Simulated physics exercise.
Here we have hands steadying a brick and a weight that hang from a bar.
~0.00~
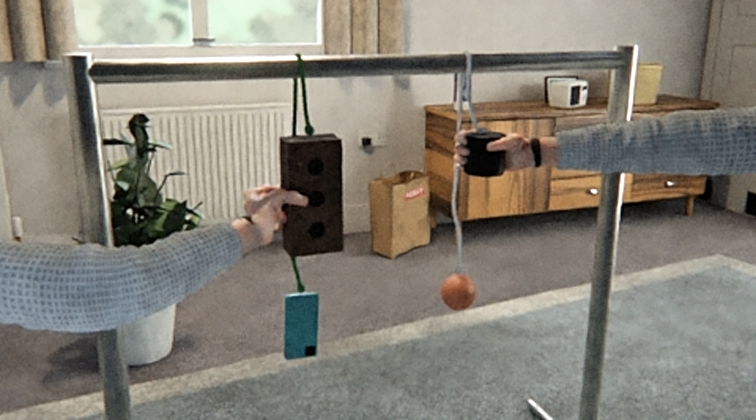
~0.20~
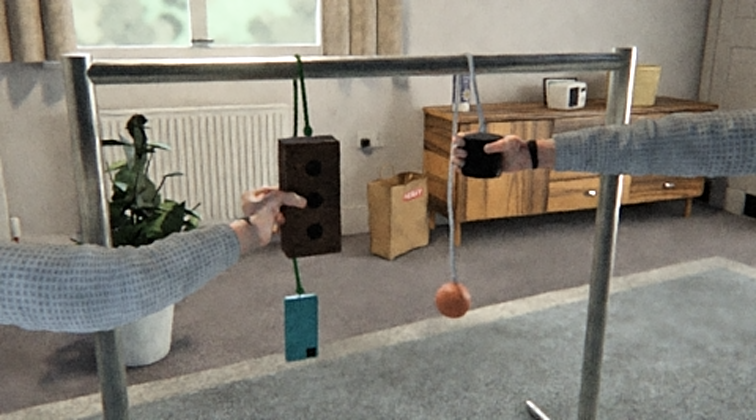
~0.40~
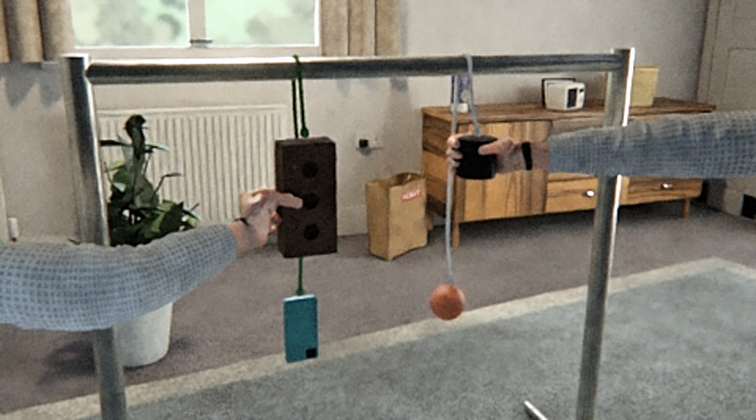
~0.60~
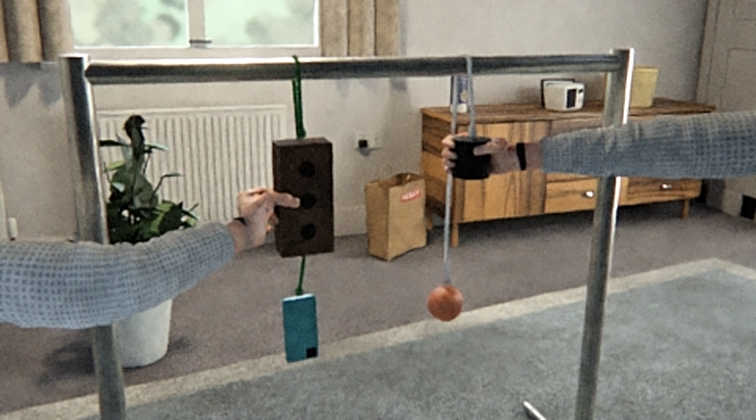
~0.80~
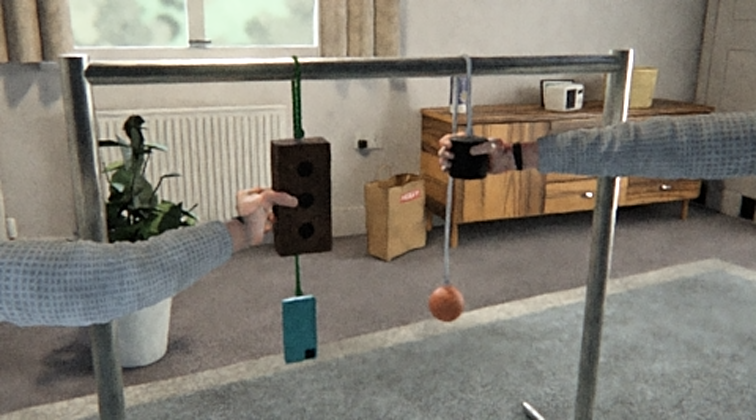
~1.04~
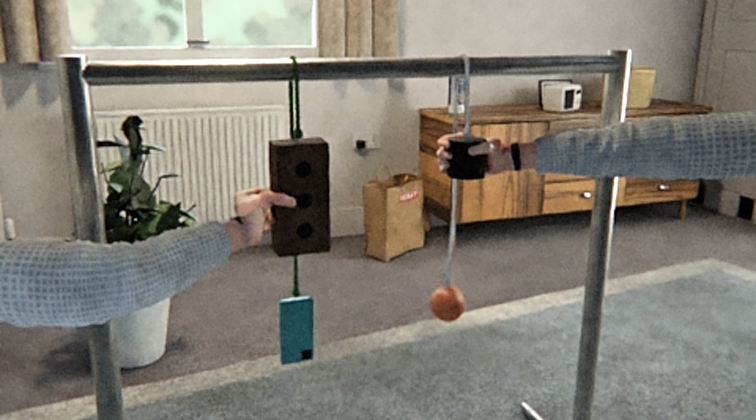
A dark brown brick with three holes hangs on a green cord from a metal rail in a living room, seen straight on, with a teal slab below it. To the right, a hand grips a black object on a pale cord above a small orange ball, while another hand touches the brick. Both hands ease slightly left with their objects, the ball sways left, then slightly right, and the view stays nearly still.
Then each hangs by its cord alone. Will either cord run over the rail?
As it turns out, the brick runs down to the floor; the weight drops.
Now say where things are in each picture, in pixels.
In the first frame, brick (312, 194); weight (485, 154); left phone (301, 326); right orange (459, 292).
In the second frame, brick (310, 196); weight (482, 155).
In the third frame, brick (306, 197); weight (477, 157).
In the fourth frame, brick (303, 197); weight (472, 157).
In the fifth frame, brick (301, 196); weight (469, 157).
In the sixth frame, brick (300, 197); weight (467, 157); left cord only laid over the rail; right cord only laid over the rail.
After 1.36 s, brick dropping near (301, 252); weight dropping near (462, 246).
After 1.66 s, brick dropping near (303, 414); weight on the floor.
After 1.98 s, brick on the floor; weight on the floor.
In the end, brick on the floor; weight on the floor. The brick drops and the weight pulls its rope through.
